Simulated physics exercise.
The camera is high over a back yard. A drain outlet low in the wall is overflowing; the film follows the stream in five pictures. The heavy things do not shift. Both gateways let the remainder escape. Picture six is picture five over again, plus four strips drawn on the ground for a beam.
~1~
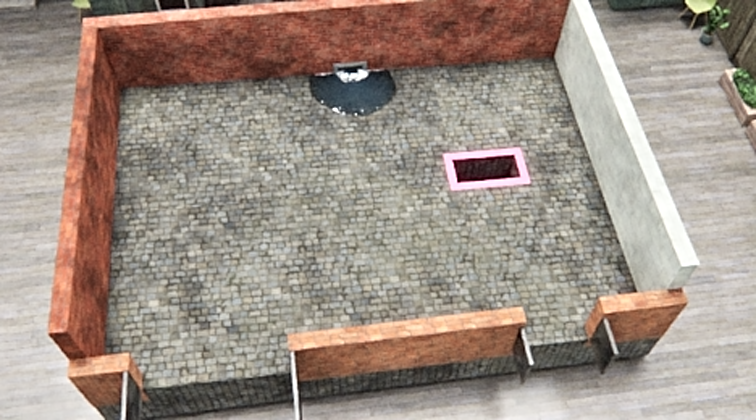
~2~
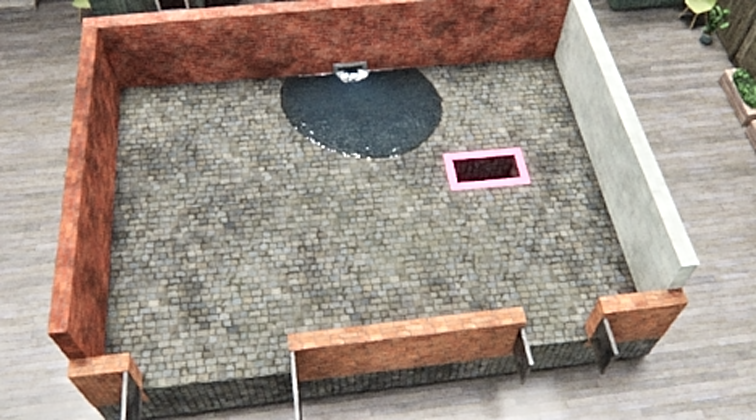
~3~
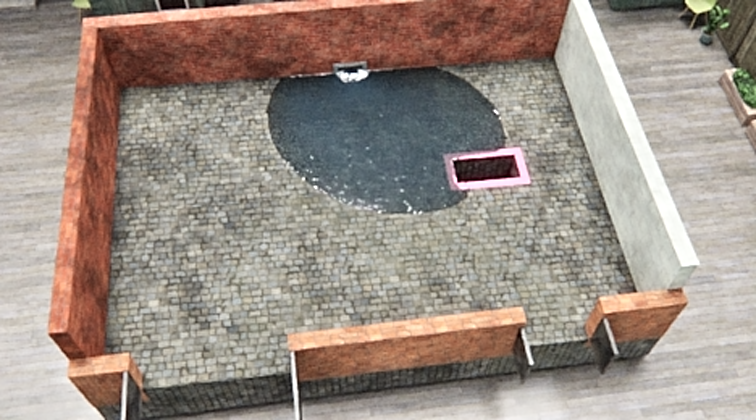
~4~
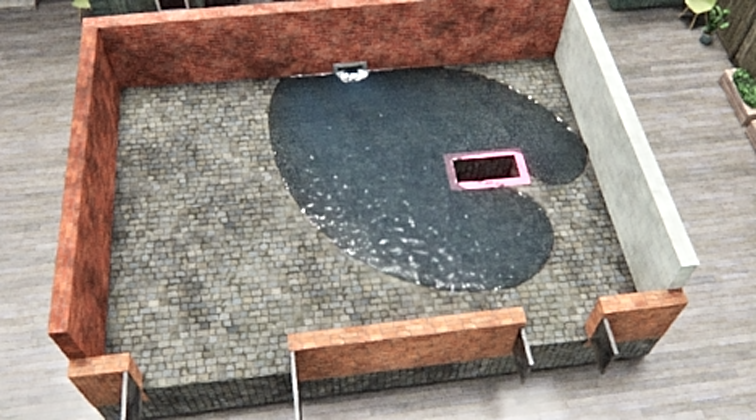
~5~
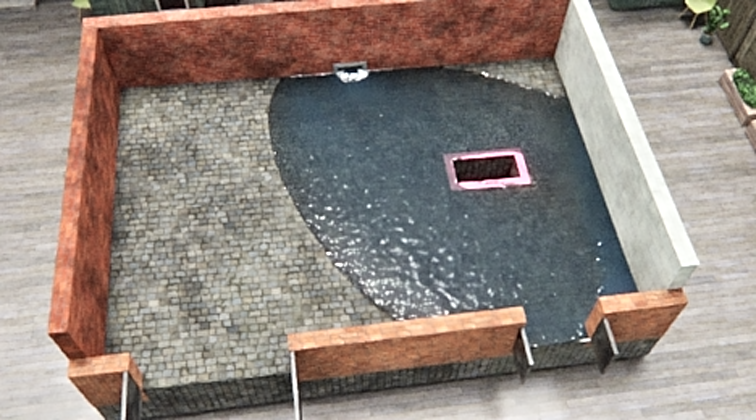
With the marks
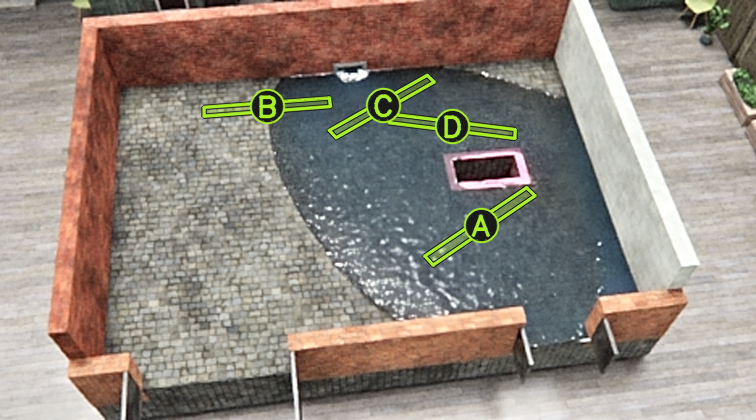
Water spreading from an outfall in a brick wall across a cobbled yard, surrounding a pink-framed drain and reaching the pale right-hand wall.
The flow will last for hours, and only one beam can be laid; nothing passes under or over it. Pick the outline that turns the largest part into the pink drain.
Go for A.
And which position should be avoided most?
It is C.
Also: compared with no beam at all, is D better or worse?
It is worse.
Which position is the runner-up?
Here it is position B.
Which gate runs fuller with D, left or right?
The right gate.
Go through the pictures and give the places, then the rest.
Outfall at (350, 68); pink drain at (486, 169); open gate at (549, 329); open gate at (218, 365); 3 % of the ground under water, visible out to (379, 104); pink drain still dry, in the first picture.
In the second picture, 10 % of the ground under water, visible out to (427, 135); pink drain still dry.
In the third picture, 22 % of the ground under water, visible out to (424, 209); pink drain taking water.
In the fourth picture, 38 % of the ground under water, visible out to (519, 276); pink drain taking water.
In the fifth picture, 52 % of the ground under water, visible out to (614, 279); pink drain taking water.
In lime, A from (428, 260) to (530, 191); B from (204, 111) to (329, 102); C from (332, 133) to (430, 78); D from (389, 118) to (515, 134).
With A, about 58 % of the stream goes into the pink drain, about 41 % out by the gates.
With B, about 38 % of the stream goes into the pink drain, about 61 % out by the gates.
With C, about 8 % of the stream goes into the pink drain, about 90 % out by the gates.
With D, about 15 % of the stream goes into the pink drain, about 84 % out by the gates.
